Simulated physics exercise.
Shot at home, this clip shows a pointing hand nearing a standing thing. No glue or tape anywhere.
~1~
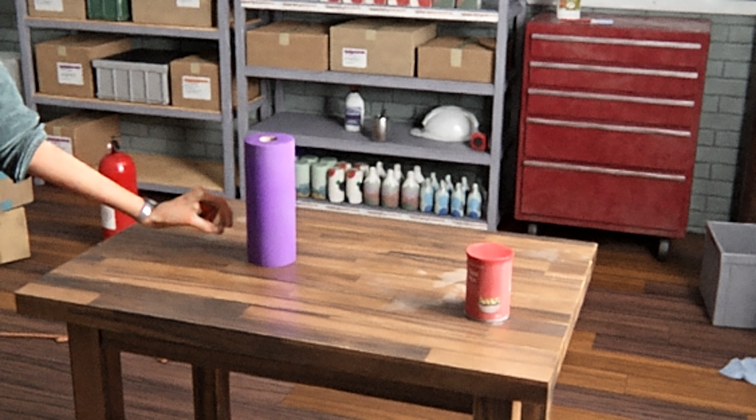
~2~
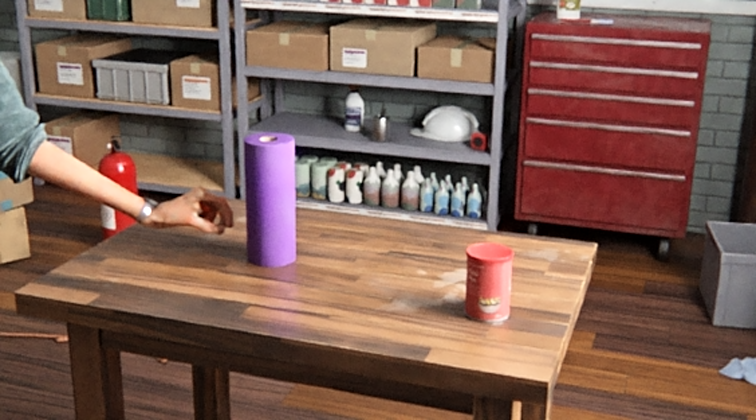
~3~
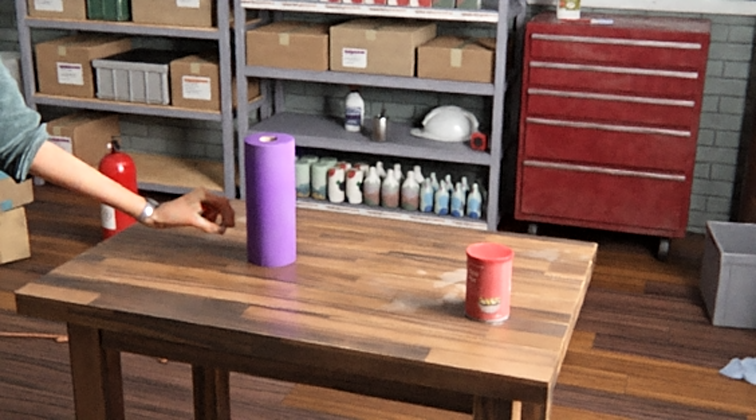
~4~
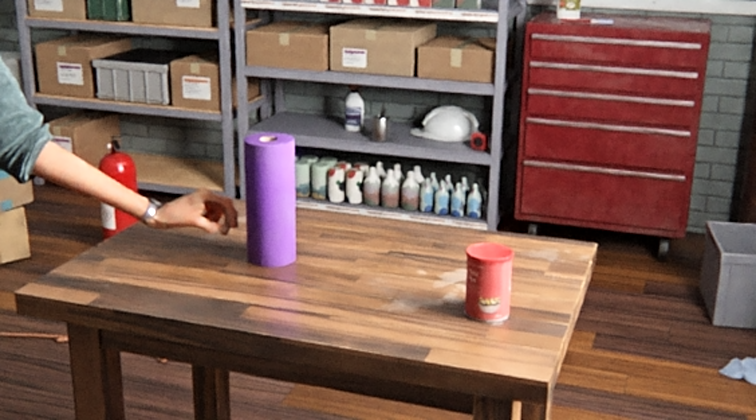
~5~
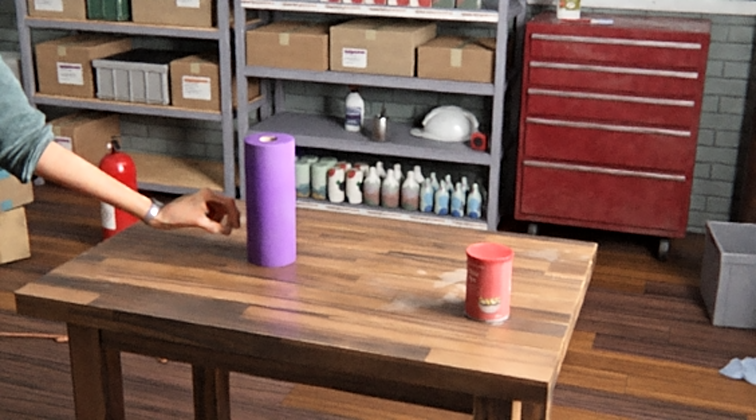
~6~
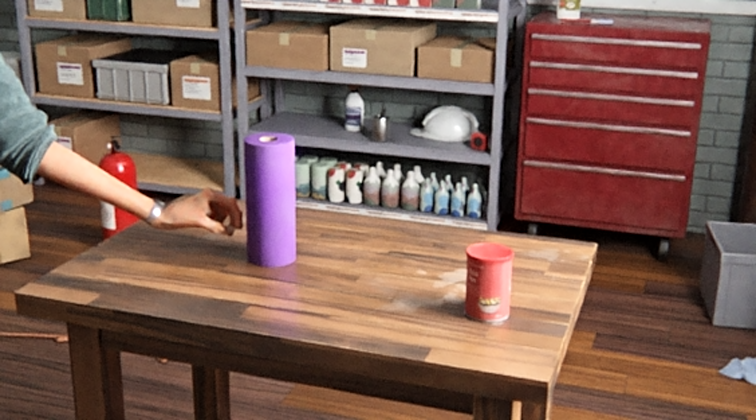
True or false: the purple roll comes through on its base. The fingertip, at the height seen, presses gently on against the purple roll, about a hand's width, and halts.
True.
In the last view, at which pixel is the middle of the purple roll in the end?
In the last picture, near pixel (326, 207).
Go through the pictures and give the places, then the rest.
Purple roll (270, 200), in the first frame.
Purple roll (270, 200), in the second frame.
Purple roll (270, 200), in the third frame.
Purple roll (270, 200), in the fourth frame.
Purple roll (270, 200), in the fifth frame.
Purple roll (270, 200), in the sixth frame.
Then, 0.50 s after the last picture, things are still on the move.
Then, 1.00 s after the last picture, purple roll slid a little near (292, 203).
Then, 1.40 s after the last picture, purple roll slid about its own width near (305, 204).
Then, 1.90 s after the last picture, purple roll slid about its own width near (322, 206).
At rest, moved from the start, purple roll. Seen from the same camera at the end, purple roll near (326, 206).
